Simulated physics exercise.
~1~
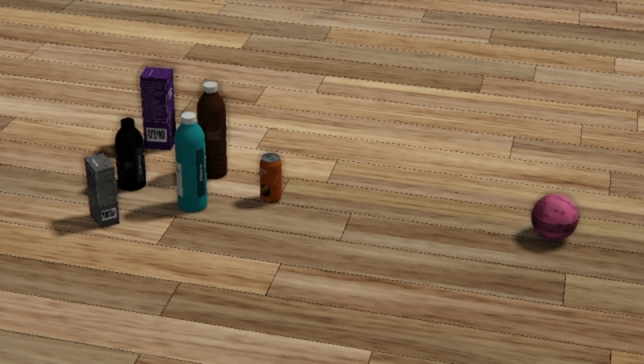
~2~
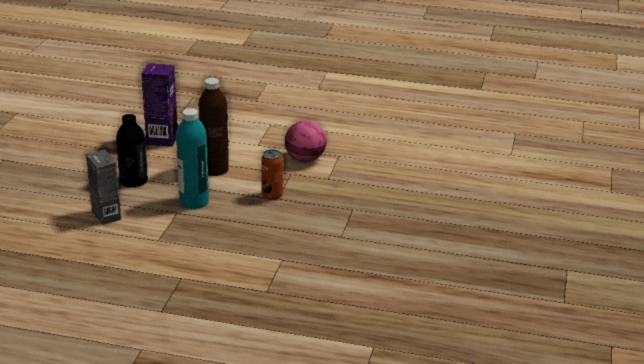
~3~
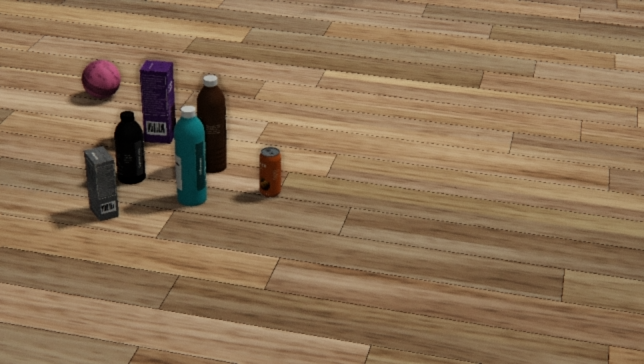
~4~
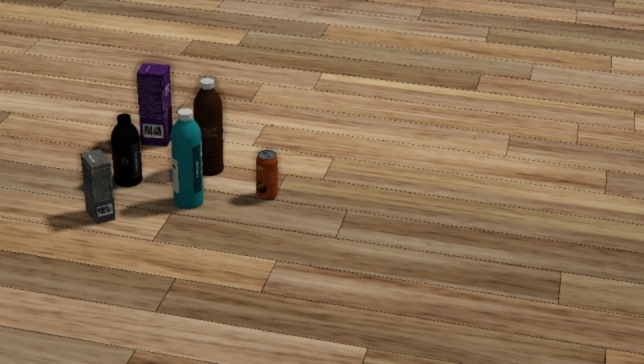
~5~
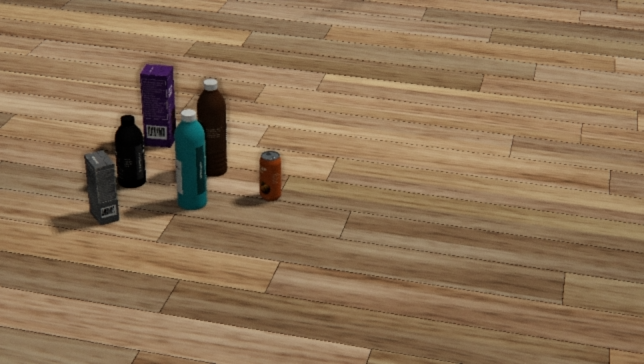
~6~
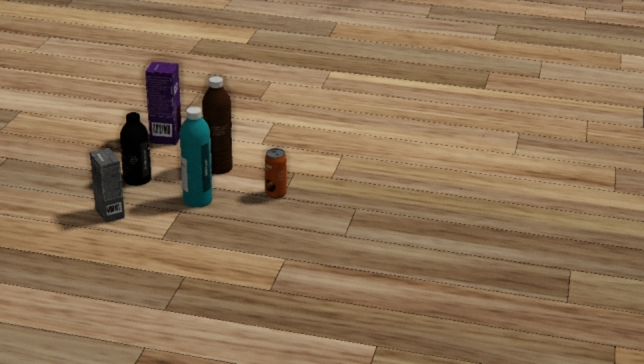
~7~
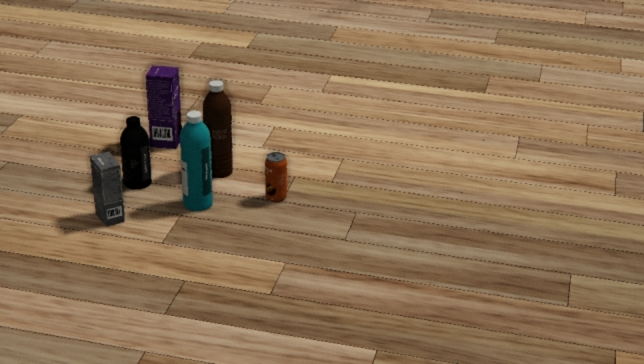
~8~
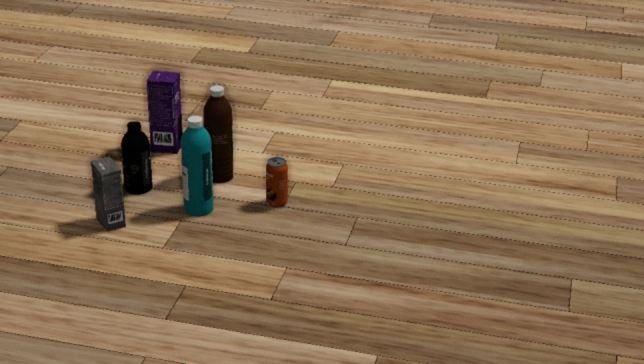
Pink ball rolling leftward across a wooden floor, passing behind standing bottles, cartons and a can, leaving view with all upright.
